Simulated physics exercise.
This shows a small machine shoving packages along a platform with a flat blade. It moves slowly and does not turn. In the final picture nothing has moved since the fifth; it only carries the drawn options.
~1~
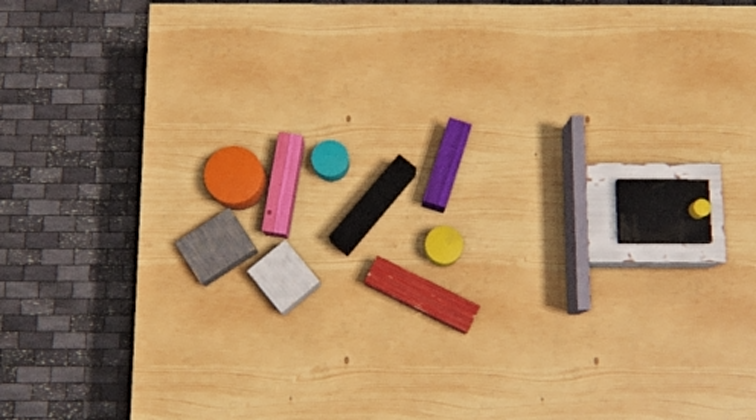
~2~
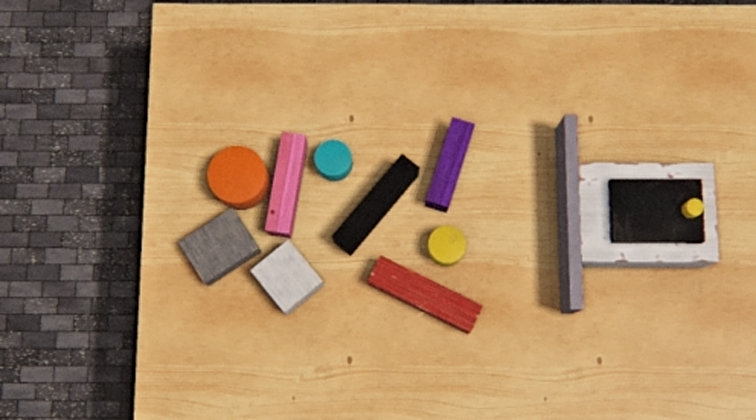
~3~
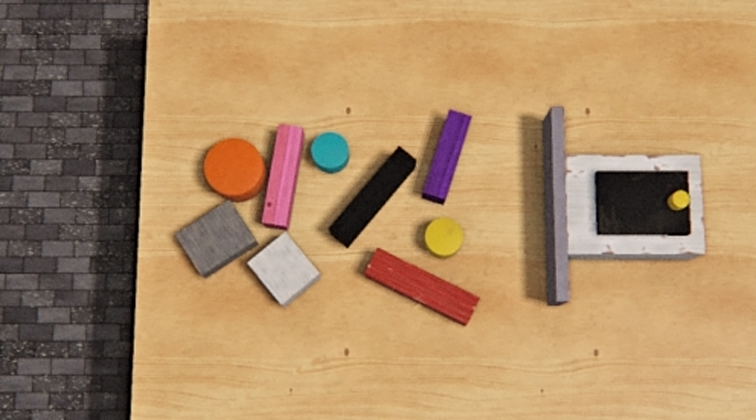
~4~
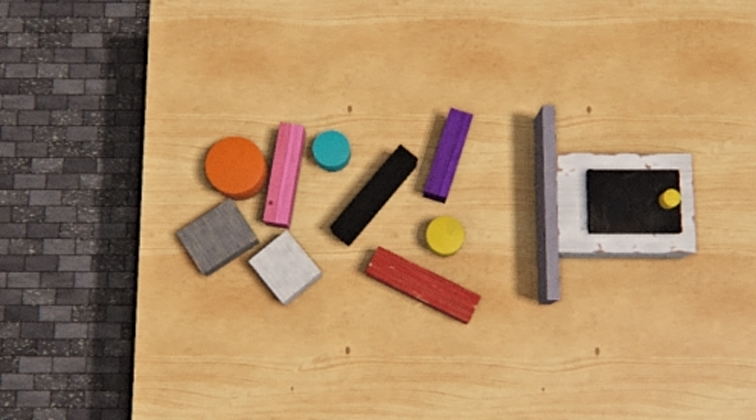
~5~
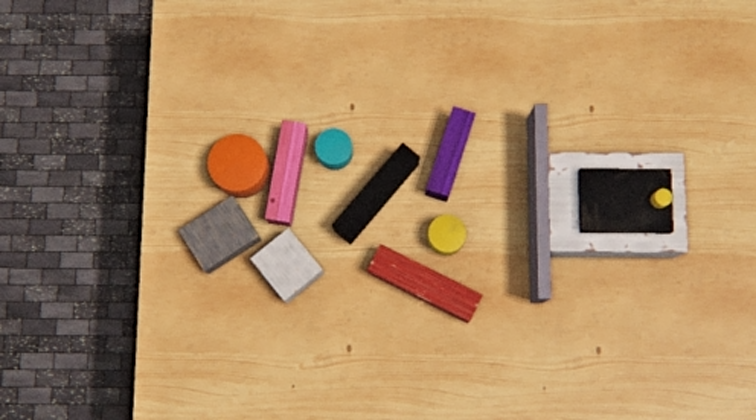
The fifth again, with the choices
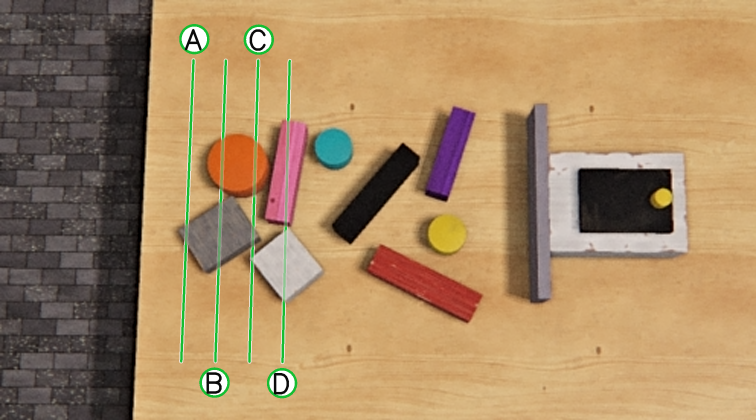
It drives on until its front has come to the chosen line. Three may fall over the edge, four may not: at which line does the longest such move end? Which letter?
At B, and not beyond.
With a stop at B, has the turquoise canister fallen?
No.
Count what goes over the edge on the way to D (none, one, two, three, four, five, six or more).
In all, none.
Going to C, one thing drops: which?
The orange canister goes over.
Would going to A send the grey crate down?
By then, yes.
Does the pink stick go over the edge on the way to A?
Yes.
On the marked copy, A at (188, 207); B at (221, 207); C at (254, 207); D at (286, 208).
Following B. Soon after the start, robot (501, 200); red bar (379, 284); purple stick (406, 153).
Later, robot (384, 199); orange canister (183, 177); grey crate (206, 231).
In the end, robot (294, 198); orange canister over the edge; grey crate over the edge; two fallen.
As for the rest, A drops five; C is within the limit but short; D is within the limit but short.
